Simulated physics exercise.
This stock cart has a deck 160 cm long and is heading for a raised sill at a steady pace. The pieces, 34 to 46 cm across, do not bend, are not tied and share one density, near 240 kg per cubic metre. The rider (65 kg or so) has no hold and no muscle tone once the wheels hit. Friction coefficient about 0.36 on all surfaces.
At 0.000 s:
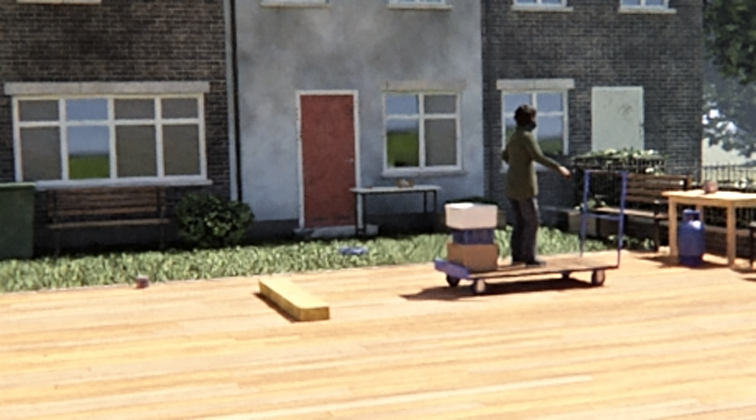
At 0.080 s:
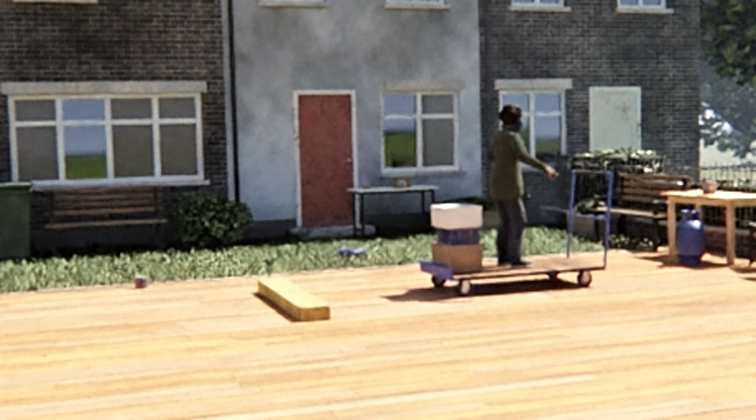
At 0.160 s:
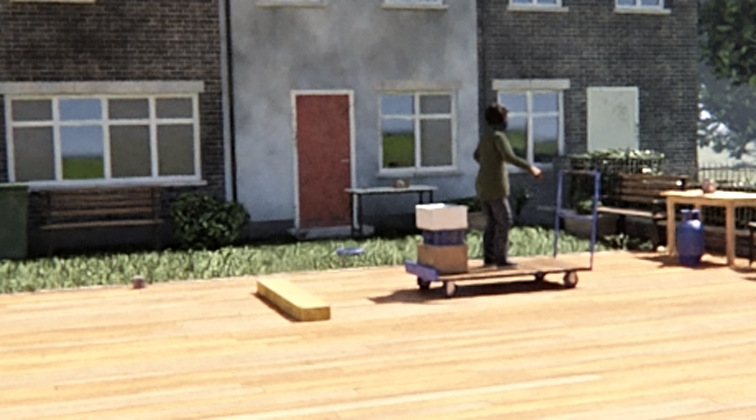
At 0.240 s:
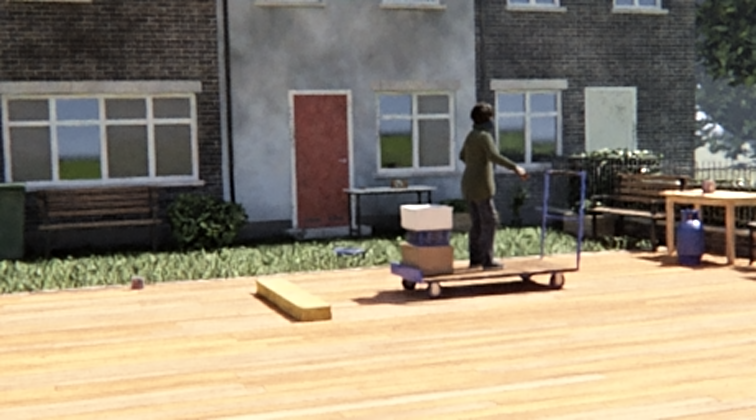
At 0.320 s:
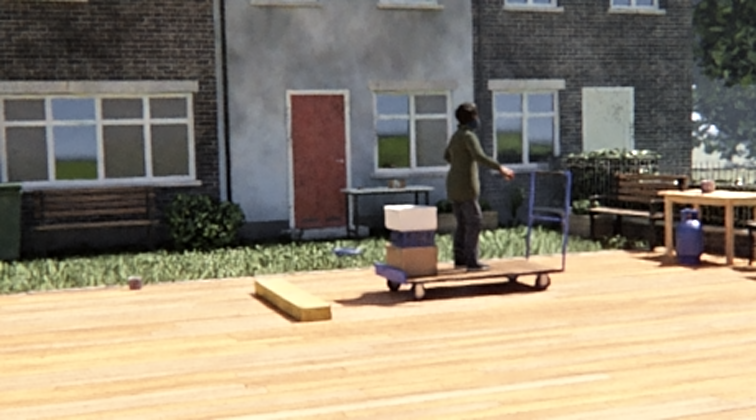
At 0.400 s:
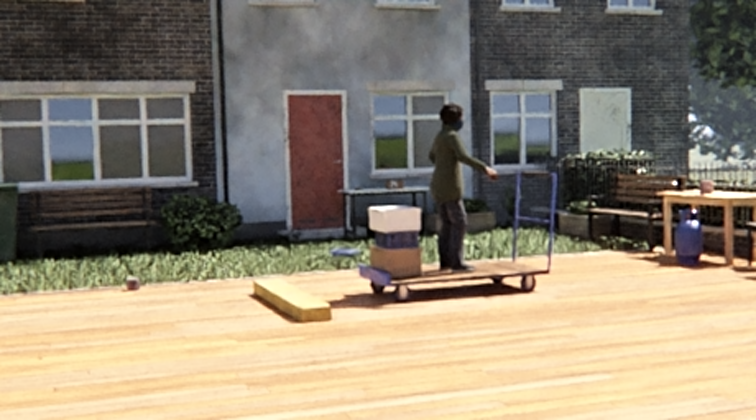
A person in a dark olive coat stands on a flat cart with a blue handle, one arm held out toward it, on a sunlit wooden deck seen from across the boards. Stacked white, blue and brown boxes sit at the cart's left end, with a yellowish beam further left and brick and grey houses behind. The cart rolls steadily left, carrying rider and boxes, as the view shifts very slightly.
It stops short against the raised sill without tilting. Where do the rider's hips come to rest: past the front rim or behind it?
The rider's hips end beyond the front rim.
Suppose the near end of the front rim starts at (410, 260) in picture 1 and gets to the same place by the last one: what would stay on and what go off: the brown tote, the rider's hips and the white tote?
In that case brown on, hips on, white off.
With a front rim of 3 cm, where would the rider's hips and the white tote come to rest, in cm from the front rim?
In that case hips 60 past, white 180 past.
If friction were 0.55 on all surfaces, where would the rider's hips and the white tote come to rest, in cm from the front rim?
In that case hips 30 past, white 100 past.
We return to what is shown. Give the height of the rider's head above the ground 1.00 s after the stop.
Some 50 cm up.
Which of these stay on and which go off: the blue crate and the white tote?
Blue off, white off.
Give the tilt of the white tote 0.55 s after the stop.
About 100°.
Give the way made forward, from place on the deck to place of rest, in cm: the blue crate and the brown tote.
About: Blue 165, brown -10.
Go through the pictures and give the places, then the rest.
Hips (520, 184), blue crate (473, 234), rim corner (467, 277); 0 cm covered, 153 to go, in the first picture.
Hips (506, 184), blue crate (458, 235), rim corner (452, 278); 16 cm covered, 138 to go, in the second picture.
Hips (492, 184), blue crate (443, 236), rim corner (437, 279); 31 cm covered, 122 to go, in the third picture.
Hips (477, 185), blue crate (428, 236), rim corner (421, 280); 47 cm covered, 107 to go, in the fourth picture.
Hips (462, 185), blue crate (412, 237), rim corner (405, 281); 62 cm covered, 91 to go, in the fifth picture.
Hips (447, 185), blue crate (397, 238), rim corner (389, 283); 78 cm covered, 75 to go. Speed about 2.0 m/s, in the sixth picture.
After 0.79 s the deck stops.
After 1.04 s the rider's hips are 23 cm behind the rim, near (315, 212) in the last picture's view.
After 1.34 s the rider's hips are 14 cm past the rim, near (277, 253) in the last picture's view.
After 1.79 s the rider's hips are 43 cm past the rim, near (247, 296) in the last picture's view.
At rest, 4.8 s, past the rim, white tote, blue crate and the rider's hips; behind it, brown tote.
